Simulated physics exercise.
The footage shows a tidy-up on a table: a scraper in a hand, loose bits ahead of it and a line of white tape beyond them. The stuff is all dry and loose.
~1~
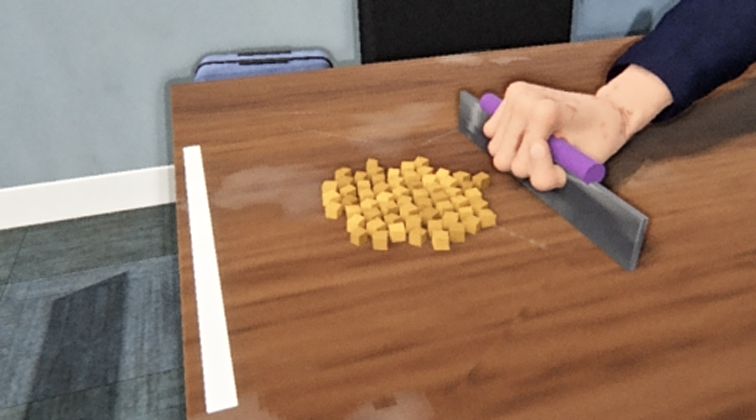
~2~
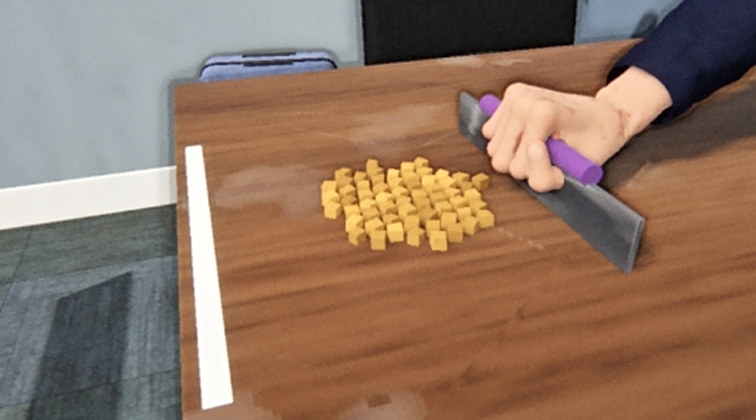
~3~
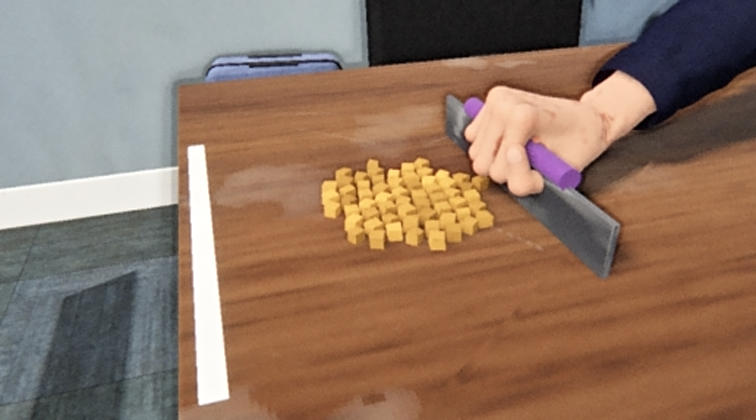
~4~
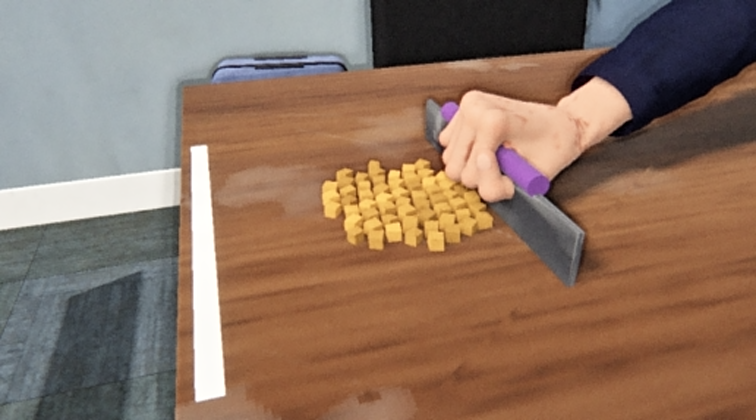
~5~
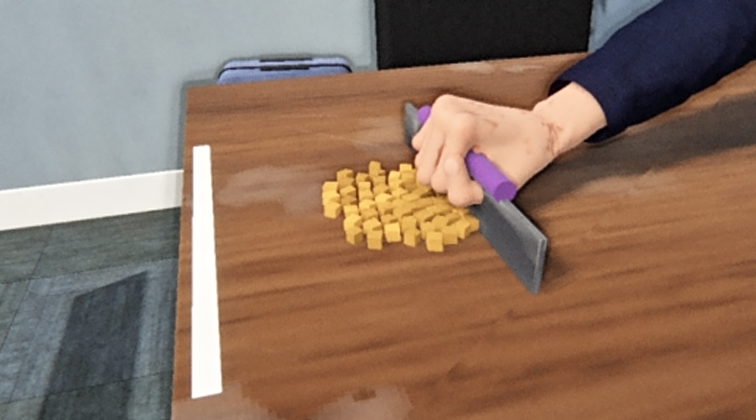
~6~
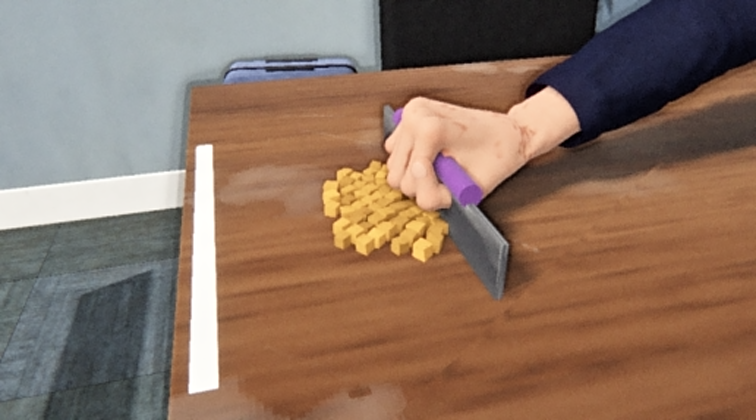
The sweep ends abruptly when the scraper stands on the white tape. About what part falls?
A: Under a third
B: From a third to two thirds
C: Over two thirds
Over two thirds (C).
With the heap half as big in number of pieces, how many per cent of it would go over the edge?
Estimate: Around 70 %.
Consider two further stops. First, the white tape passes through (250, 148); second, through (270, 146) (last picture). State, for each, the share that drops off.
10 and 0 percent, roughly.
Soon after the last picture, scraper still moving, near (310, 172); heap all on the table, its front near (234, 213).
A little later, scraper stopped at the white tape; heap most over the edge.
At rest, scraper stopped at the white tape; heap most over the edge.
